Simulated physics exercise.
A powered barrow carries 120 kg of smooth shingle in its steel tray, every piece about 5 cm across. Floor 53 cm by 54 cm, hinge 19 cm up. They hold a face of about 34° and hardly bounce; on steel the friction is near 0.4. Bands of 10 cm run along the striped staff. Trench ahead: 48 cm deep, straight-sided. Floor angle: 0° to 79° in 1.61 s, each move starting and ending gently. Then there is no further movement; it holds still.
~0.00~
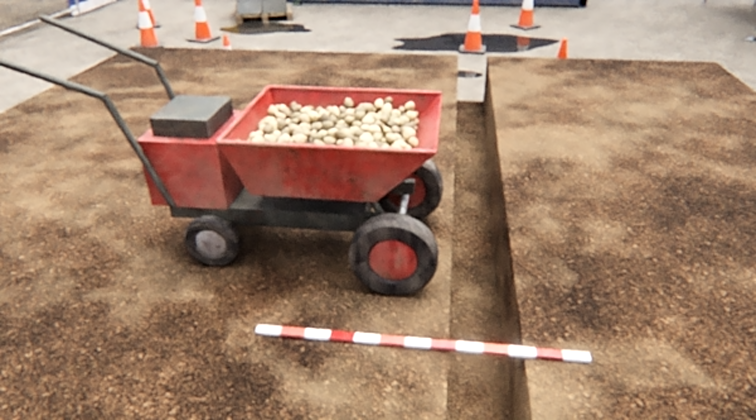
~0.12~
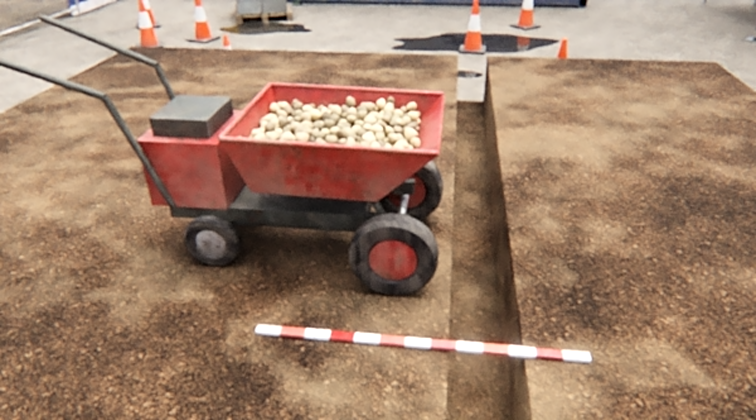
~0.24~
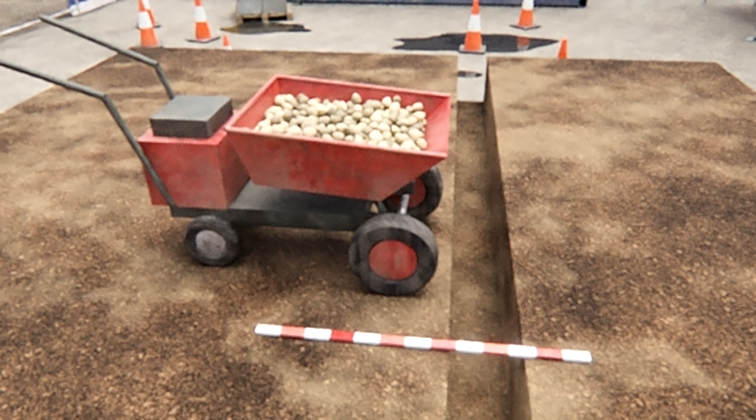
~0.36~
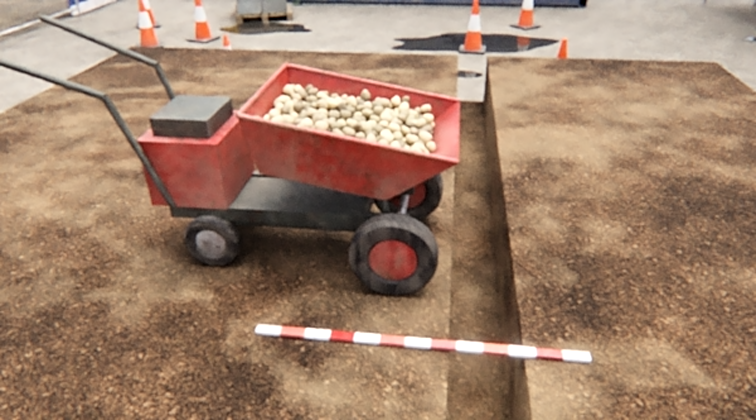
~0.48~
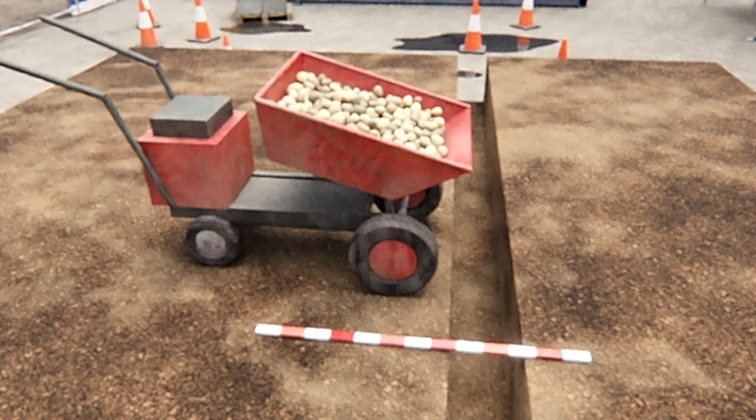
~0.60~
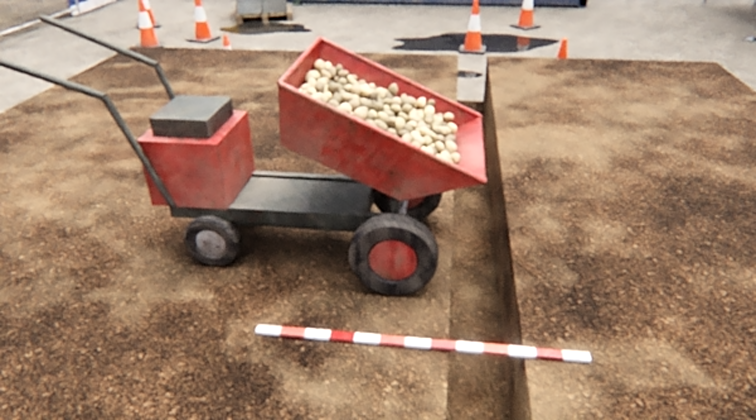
A red tray heaped with smooth, pale stones tilts on a powered barrow, its left end rising steadily and its right end dipping toward a narrow, straight-sided trench. The barrow stands on brown, gritty ground seen from slightly above, with grey handles at left, a red-and-white striped staff in front and orange cones behind. The wheels and camera stay still while the stones ride with the tray.
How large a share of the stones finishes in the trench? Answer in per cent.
A share of about 11 per cent.
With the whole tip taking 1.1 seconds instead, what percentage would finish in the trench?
Roughly 10% would finish there.
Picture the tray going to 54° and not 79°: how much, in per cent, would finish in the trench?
About 20 per cent would end up in the trench.
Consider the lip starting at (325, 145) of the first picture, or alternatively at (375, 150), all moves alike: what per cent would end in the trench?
Result: Close to 90 then close to 70 per cent.
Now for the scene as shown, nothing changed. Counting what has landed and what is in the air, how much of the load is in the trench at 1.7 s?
By that point it's something like 0 in a hundred.
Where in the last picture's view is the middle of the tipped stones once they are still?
Their middle ends up near (578, 260).
After 1.2 s the floor is at 67°; 94 % in the tray, 6 % past the trench; the foremost stones are at (548, 225).
After 1.7 s the floor is at 79°; 17 % in the tray, 1 % in the trench, 82 % past the trench; the foremost stones are at (707, 271).
After 2.1 s the floor is at 79°; 2 % in the tray, 4 % in the trench, 93 % past the trench; the foremost stones are past the picture's edge.
After 4.0 s the floor is at 79°; 0 % in the tray, 11 % in the trench, 89 % past the trench; the foremost stones are past the picture's edge.
